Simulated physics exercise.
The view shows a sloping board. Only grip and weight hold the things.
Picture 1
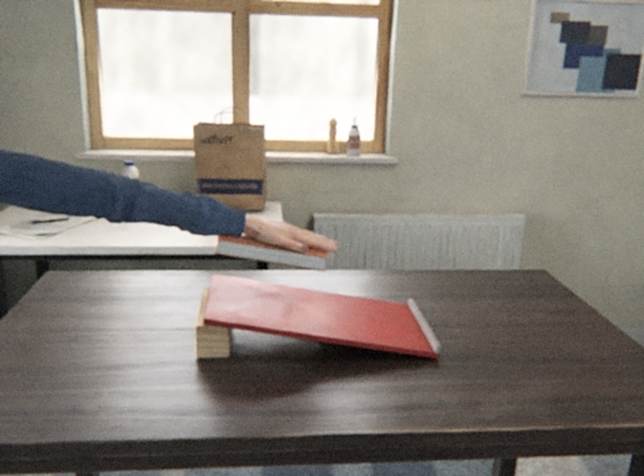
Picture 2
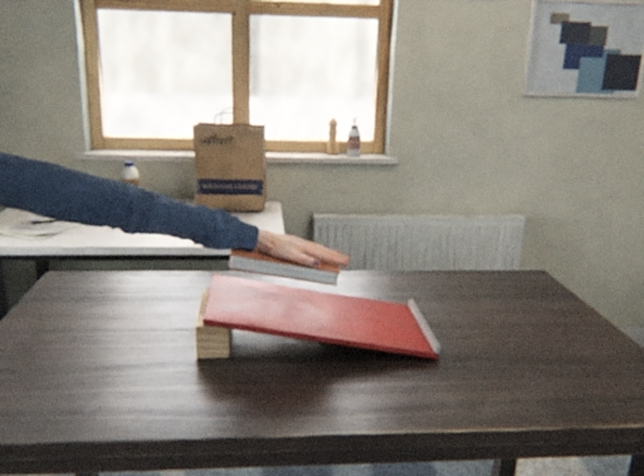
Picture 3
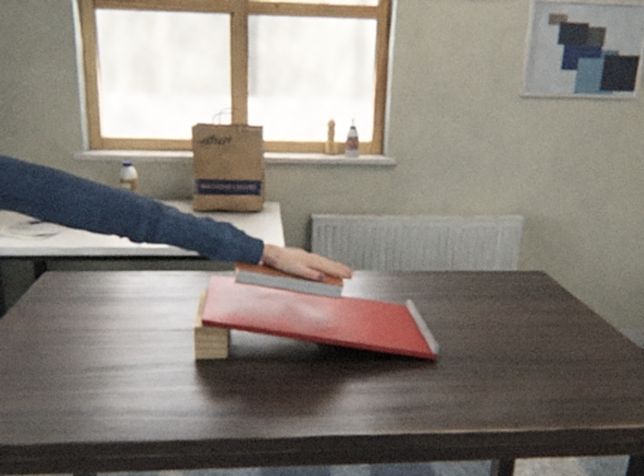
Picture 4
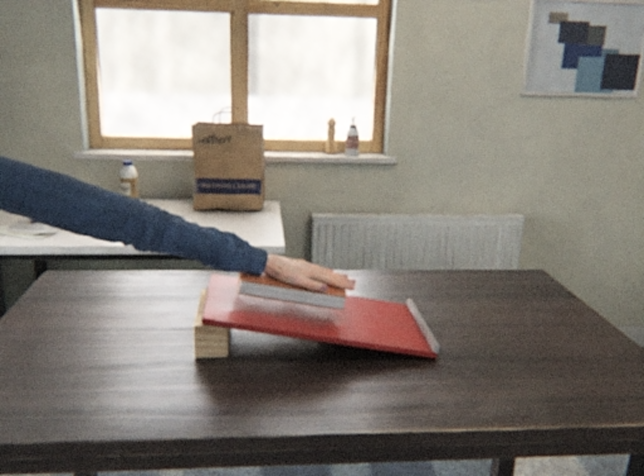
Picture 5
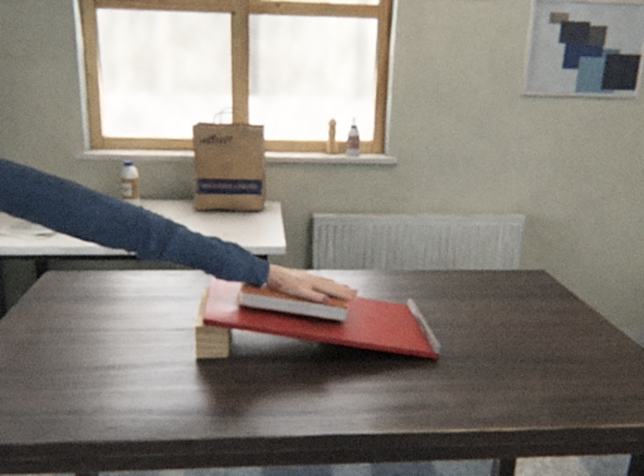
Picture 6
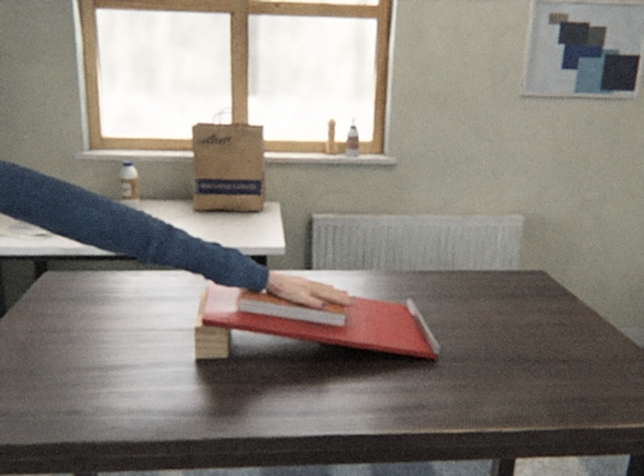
An orange book, held under the hand of a blue-sleeved arm reaching in from the left, moves slightly right and down above a sloping red board on a dark table. The hand lowers it onto the board's upper part, where the book lies flat along the slope with the hand still on top.
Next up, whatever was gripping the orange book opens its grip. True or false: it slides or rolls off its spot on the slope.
False.
Then, 0.20 s after the last picture, nothing has stirred.
Then, 0.40 s after the last picture, orange book resting near (292, 301).
At rest, it is in place. Seen from the same camera at the end, orange book near (292, 301). The orange book keeps its place.
